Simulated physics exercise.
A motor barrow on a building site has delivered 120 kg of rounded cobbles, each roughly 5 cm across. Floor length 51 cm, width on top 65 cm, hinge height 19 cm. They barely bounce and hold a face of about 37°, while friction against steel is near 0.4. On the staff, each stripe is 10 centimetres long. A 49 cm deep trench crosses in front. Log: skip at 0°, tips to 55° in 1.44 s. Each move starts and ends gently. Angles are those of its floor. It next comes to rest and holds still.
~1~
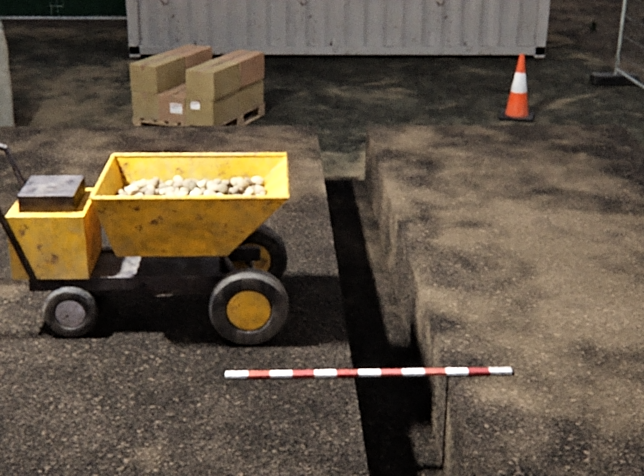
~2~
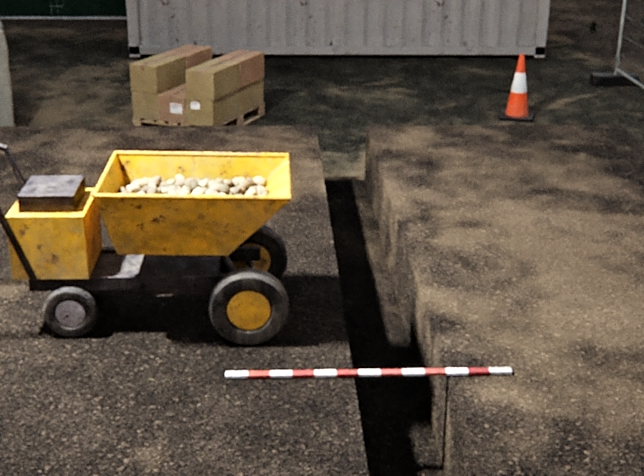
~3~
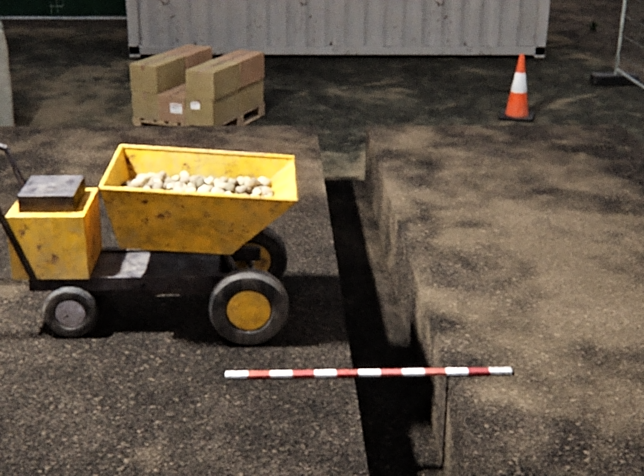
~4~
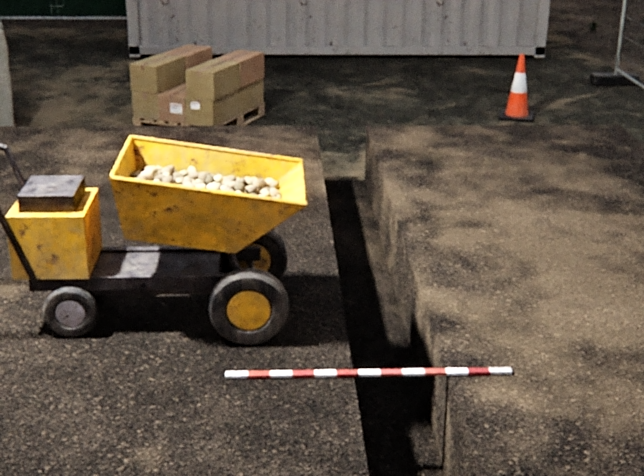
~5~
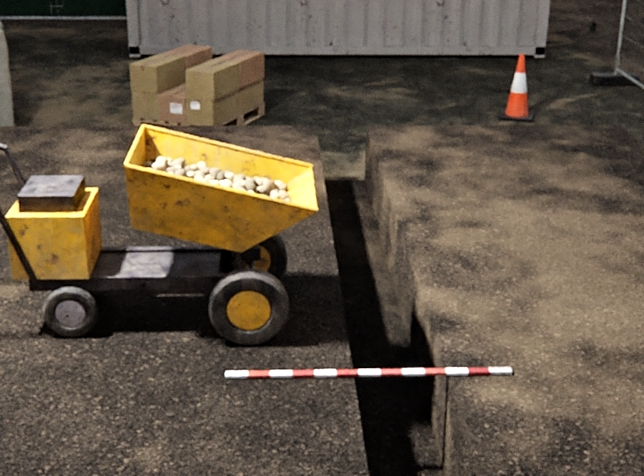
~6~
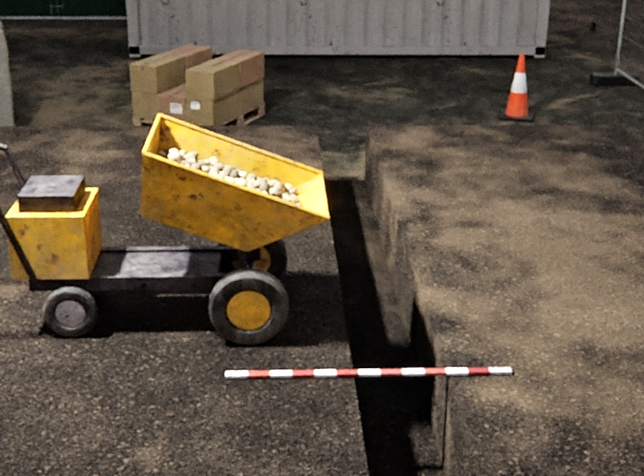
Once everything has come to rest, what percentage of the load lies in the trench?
66 %.
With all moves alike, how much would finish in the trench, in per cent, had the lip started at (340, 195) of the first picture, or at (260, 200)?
Roughly 30 in a hundred, then 65 in a hundred.
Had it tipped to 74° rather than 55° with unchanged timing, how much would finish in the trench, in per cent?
It would be near 90 per cent.
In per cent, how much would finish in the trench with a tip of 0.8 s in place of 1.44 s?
That would give about 60 percent.
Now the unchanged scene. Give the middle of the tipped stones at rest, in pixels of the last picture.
The middle should be near (393, 389).
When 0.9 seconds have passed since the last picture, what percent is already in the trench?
I'd put it near 10 per cent.
Then, 0.5 s after the last picture the floor is at 46°, 100 % in the skip; the foremost stones are at (333, 229).
Then, 0.9 s after the last picture the floor is at 55°, 92 % in the skip, 8 % in the trench; the foremost stones are at (409, 321).
Then, 1.3 s after the last picture the floor is at 55°, 66 % in the skip, 32 % in the trench, 2 % past the trench; the foremost stones are at (454, 314).
Then, 3.2 s after the last picture the floor is at 55°, 32 % in the skip, 66 % in the trench, 3 % past the trench; the foremost stones are at (507, 306).
